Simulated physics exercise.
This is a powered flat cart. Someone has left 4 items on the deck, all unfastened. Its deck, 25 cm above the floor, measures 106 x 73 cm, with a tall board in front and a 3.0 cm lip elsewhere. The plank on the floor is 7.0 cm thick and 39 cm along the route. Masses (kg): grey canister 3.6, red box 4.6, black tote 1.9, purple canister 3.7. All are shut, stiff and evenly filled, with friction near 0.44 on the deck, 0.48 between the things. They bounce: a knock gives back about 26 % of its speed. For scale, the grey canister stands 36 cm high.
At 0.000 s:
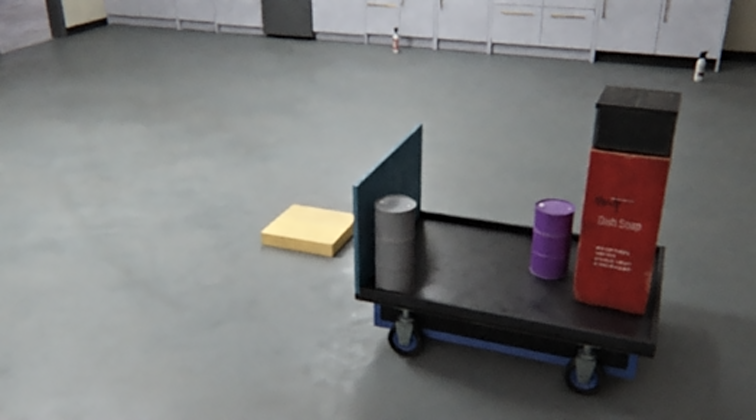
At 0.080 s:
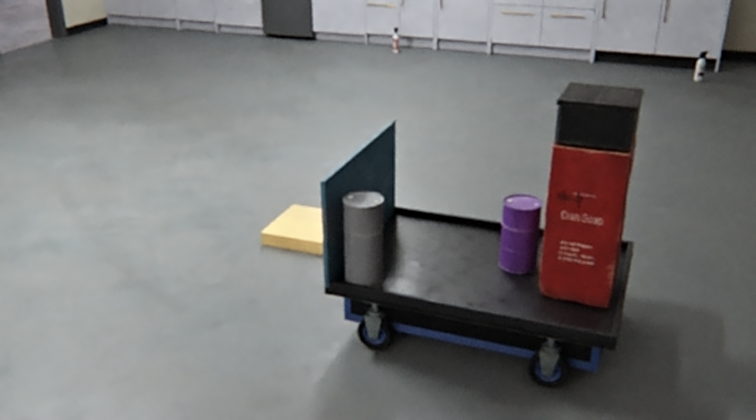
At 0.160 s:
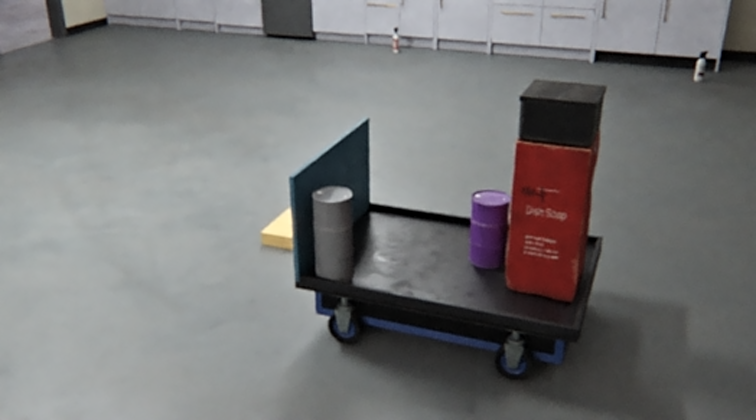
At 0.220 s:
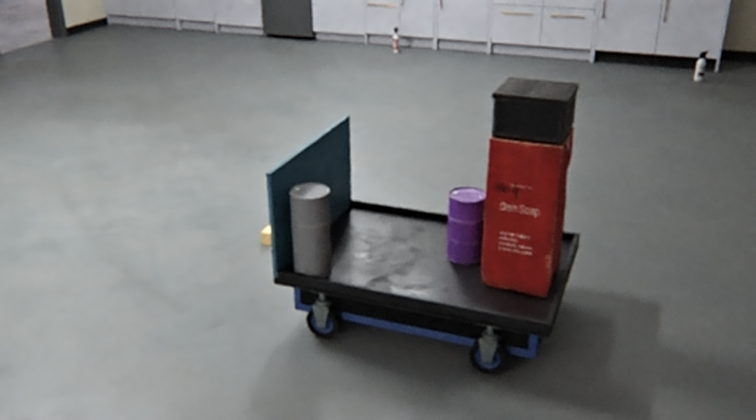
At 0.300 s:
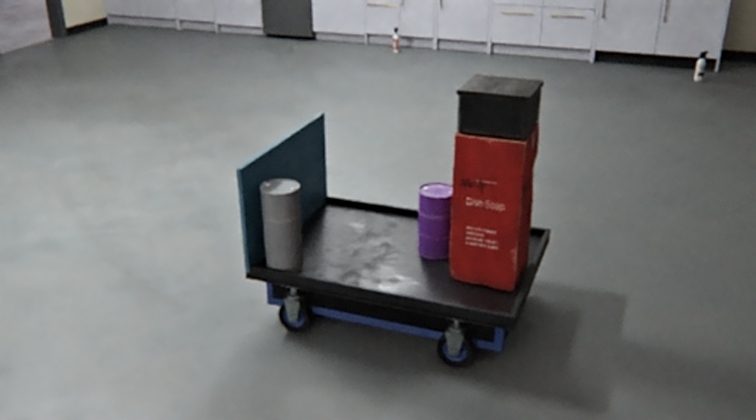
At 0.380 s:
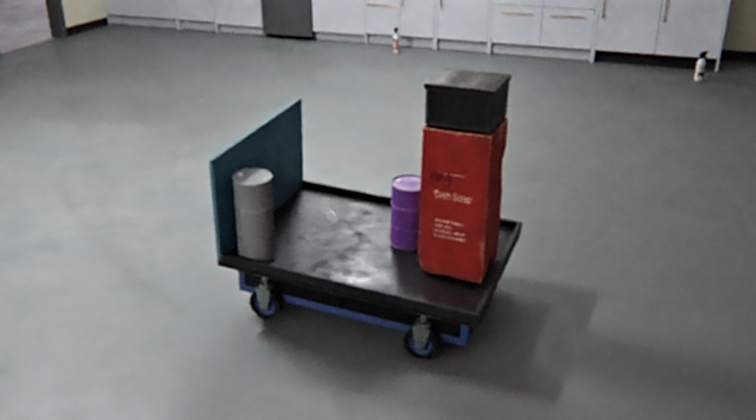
Blue-black flat cart carrying a grey canister, purple canister and red box topped by a black tote rolling left across a grey floor.
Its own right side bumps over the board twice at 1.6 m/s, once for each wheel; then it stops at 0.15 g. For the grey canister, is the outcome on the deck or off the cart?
The grey canister comes off the cart.
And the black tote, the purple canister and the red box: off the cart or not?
The black tote finishes off the cart; the purple canister ends on the deck; the red box ends off the cart.
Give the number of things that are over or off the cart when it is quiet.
4 of them.
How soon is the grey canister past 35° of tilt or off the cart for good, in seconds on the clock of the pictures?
Near 0.6 s.
After 0.78 s, cart has run 125 cm; grey canister now off the cart; purple canister 4° off upright.
After 1.18 s, cart has run 189 cm; purple canister 61° off upright; black tote 22° off upright; red box 21° off upright.
After 1.68 s, cart has run 252 cm; red box and black tote now off the cart; purple canister on its side.
After 2.08 s, cart has run 276 cm; purple canister on its side.
In the end (2.9 s), off the cart, grey canister, red box and black tote; toppled on the deck, purple canister. At the end, from the last picture's camera, grey canister near (17, 333).
